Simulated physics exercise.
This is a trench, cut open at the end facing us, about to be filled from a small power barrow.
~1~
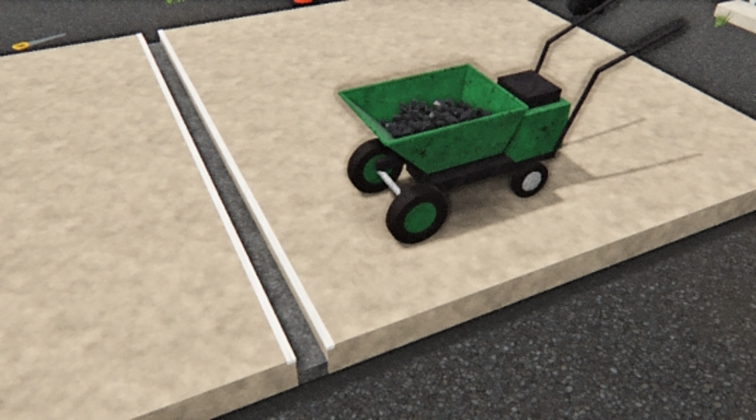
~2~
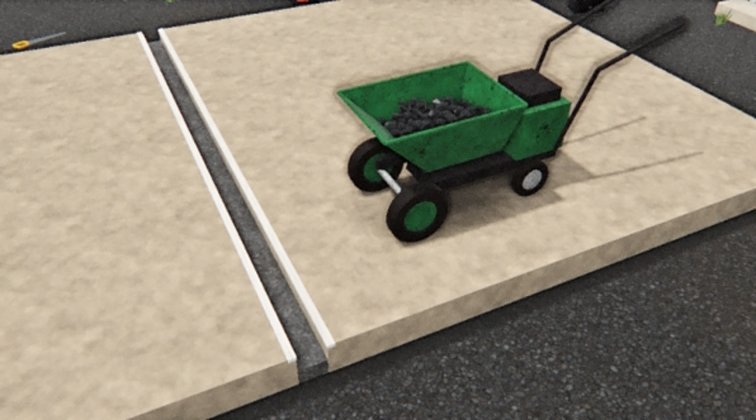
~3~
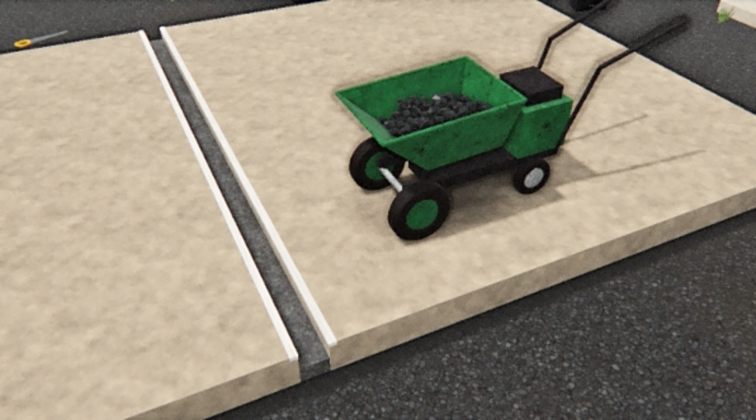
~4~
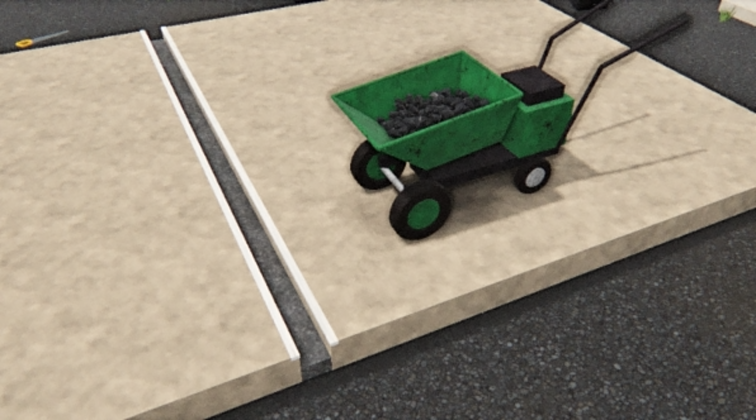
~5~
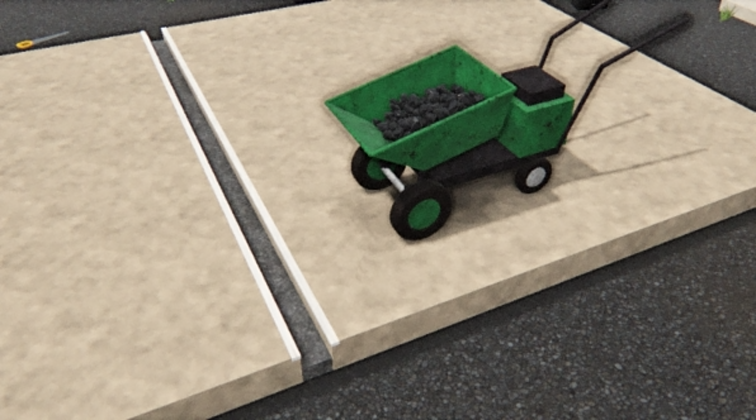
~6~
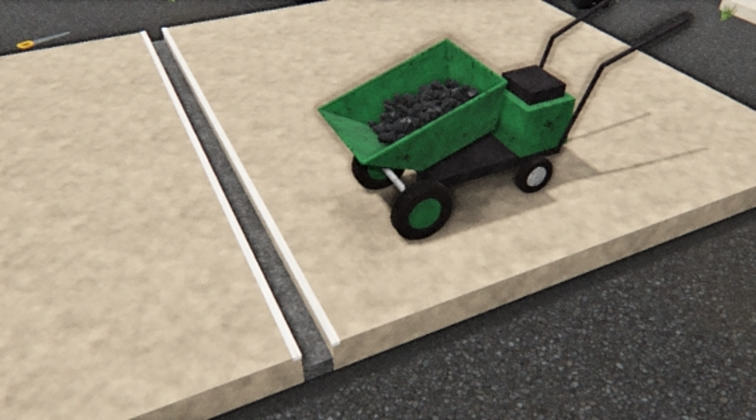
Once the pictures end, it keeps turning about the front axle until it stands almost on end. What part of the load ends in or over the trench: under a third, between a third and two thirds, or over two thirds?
Between the edges lies from one third to two thirds of the load.
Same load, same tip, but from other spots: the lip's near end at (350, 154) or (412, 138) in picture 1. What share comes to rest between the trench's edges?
Near 60 % and 30 %.
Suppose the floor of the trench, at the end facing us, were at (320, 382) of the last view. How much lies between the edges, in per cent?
Some 50 per cent.
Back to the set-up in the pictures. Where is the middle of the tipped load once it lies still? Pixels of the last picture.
Near (274, 246).
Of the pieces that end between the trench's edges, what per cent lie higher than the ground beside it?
Near 20 %.
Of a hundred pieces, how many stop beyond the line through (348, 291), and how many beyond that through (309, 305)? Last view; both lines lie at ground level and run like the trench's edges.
Near 80 % and 50 %.
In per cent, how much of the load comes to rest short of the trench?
It comes to 30 per cent or so.
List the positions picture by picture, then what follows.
In the first picture, lip of the skip at (387, 144), level; top of the load at (441, 126), lumps of coal; first edge of the trench at (309, 305); far edge at (272, 318), the trench under half as wide as the skip, and about half as deep as wide.
In the second picture, lip of the skip at (386, 144), level; top of the load at (440, 124).
In the third picture, lip of the skip at (383, 145), tipped barely; top of the load at (446, 112).
In the fourth picture, lip of the skip at (378, 149), tipped a little; top of the load at (453, 115).
In the fifth picture, lip of the skip at (371, 155), tipped a little; top of the load at (461, 110).
In the sixth picture, lip of the skip at (363, 163), tipped clearly; top of the load at (455, 106); first edge of the trench at (314, 302); far edge at (277, 315).
Soon, skip tipped steeply; all in the skip.
A while on, skip tipped right over; most in the skip; a small part short of the trench; a stray few in or heaped over the trench.
Towards the end, skip tipped right over; about a quarter in the skip; about a quarter short of the trench; about half in or heaped over the trench; a small part beyond it.
Finally, skip tipped right over; about a quarter in the skip; about a quarter short of the trench; about half in or heaped over the trench; a small part beyond it.
